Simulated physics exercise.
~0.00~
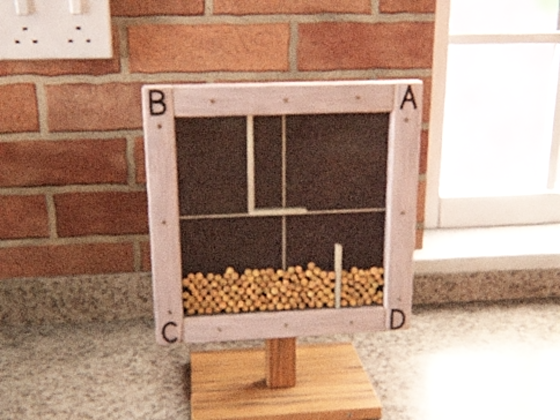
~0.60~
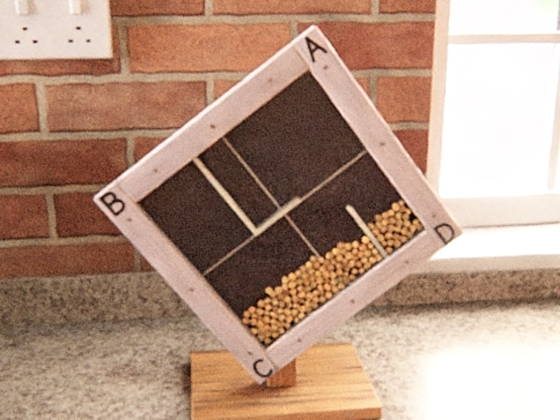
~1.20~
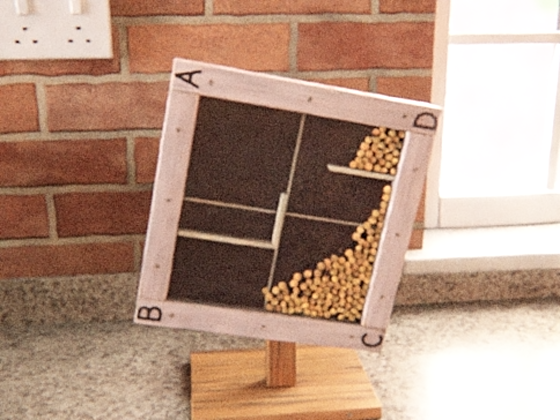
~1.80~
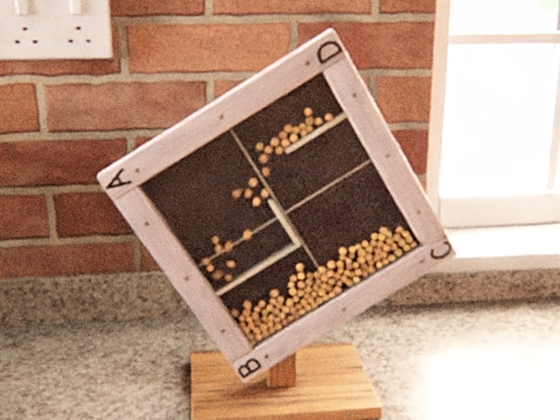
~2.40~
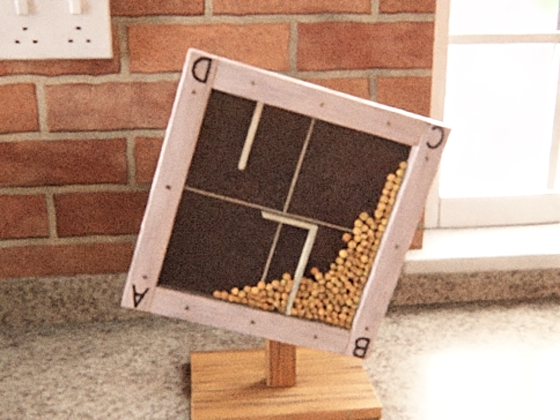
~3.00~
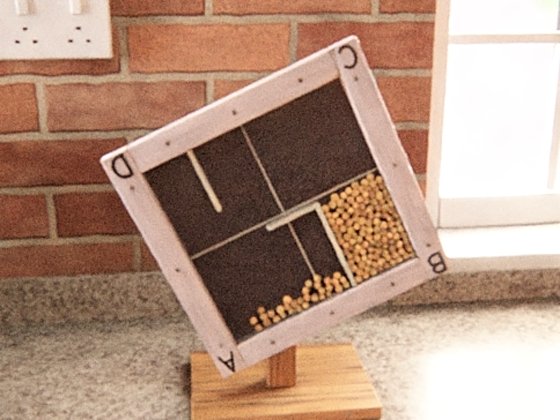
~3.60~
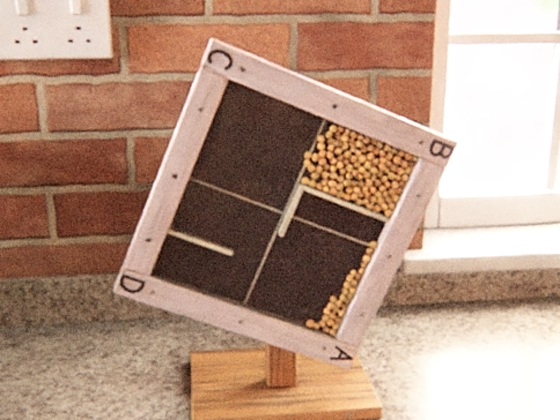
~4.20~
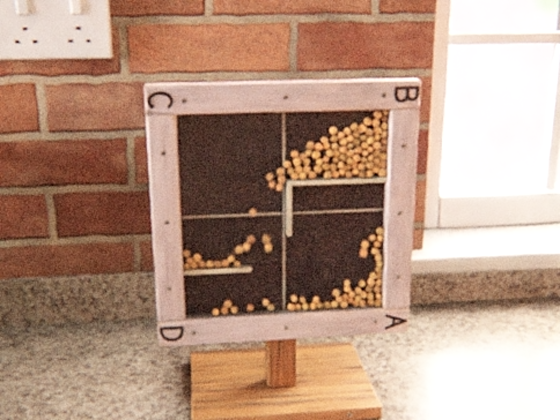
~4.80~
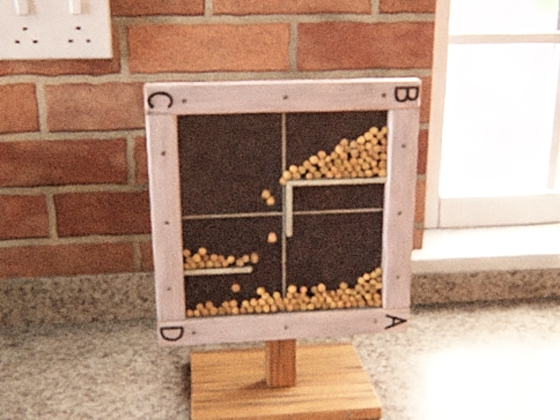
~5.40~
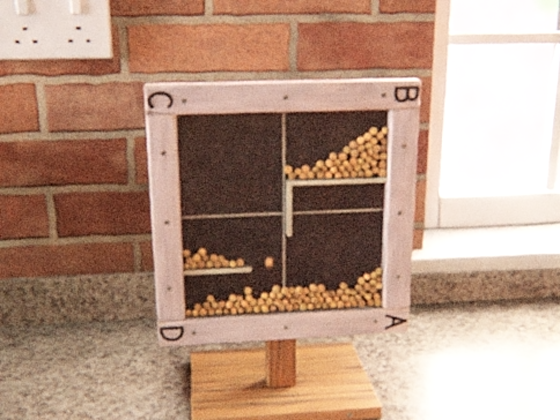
At first, a square wooden box on a stand sits upright before a brick wall, pale beads lying along its bottom across the quarters marked C and D. The box turns counterclockwise, and the beads slide toward the lower corner while some are caught behind a small ledge. As it keeps turning, those spill past the thin inner strips, and then many beads collect in the B quarter. After three-quarters of a turn it stops abruptly, and beads tumble off the ledges. Finally, beads rest on B's shelf, on D's small ledge and along the bottom, leaving C empty.
